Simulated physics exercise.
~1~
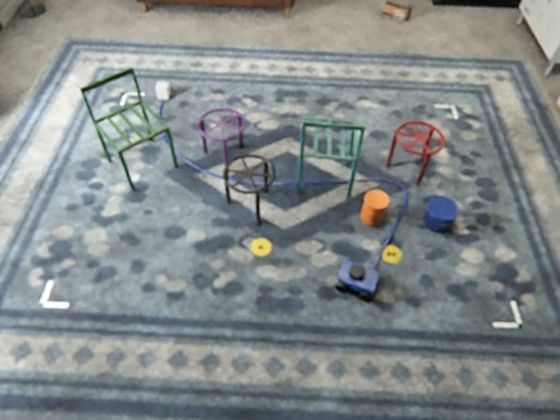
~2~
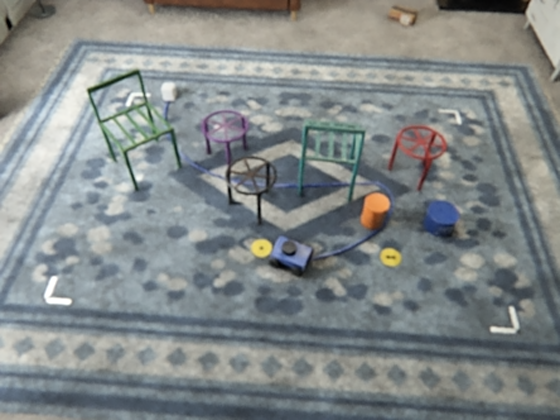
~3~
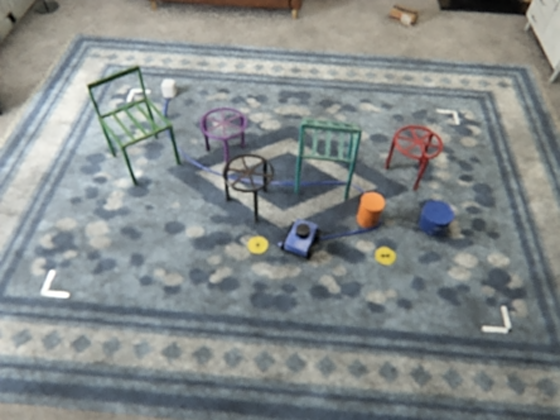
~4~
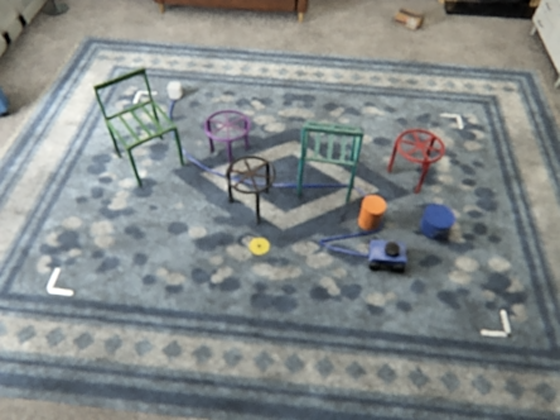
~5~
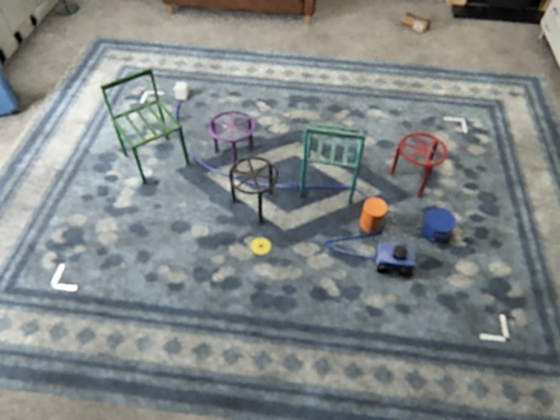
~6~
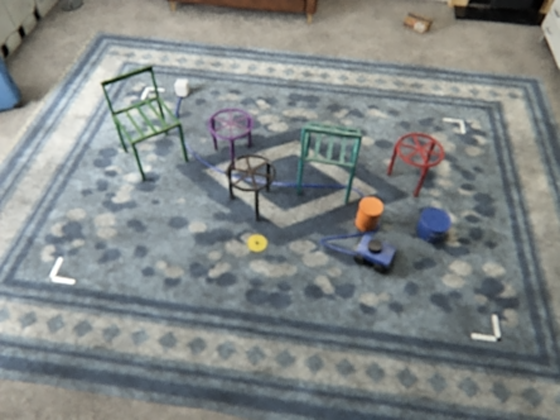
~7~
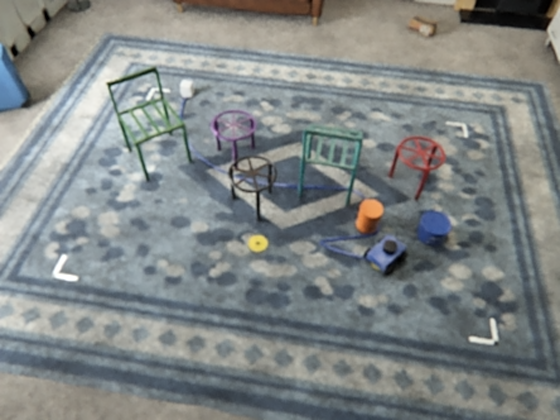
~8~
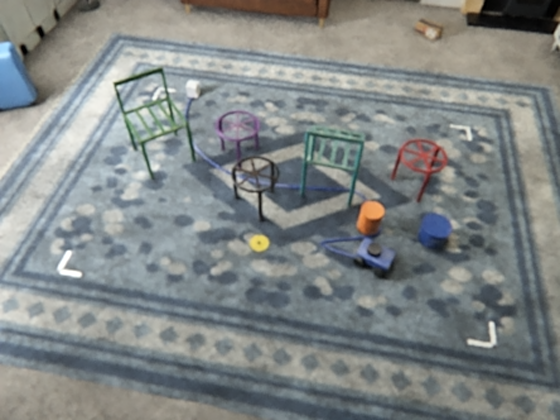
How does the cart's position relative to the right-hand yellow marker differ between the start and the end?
At the start the cart sits just to the lower left of the marker, which is in plain view. At the end it rests slightly farther right and farther back on the rug, over the marker's spot, hiding it from view.
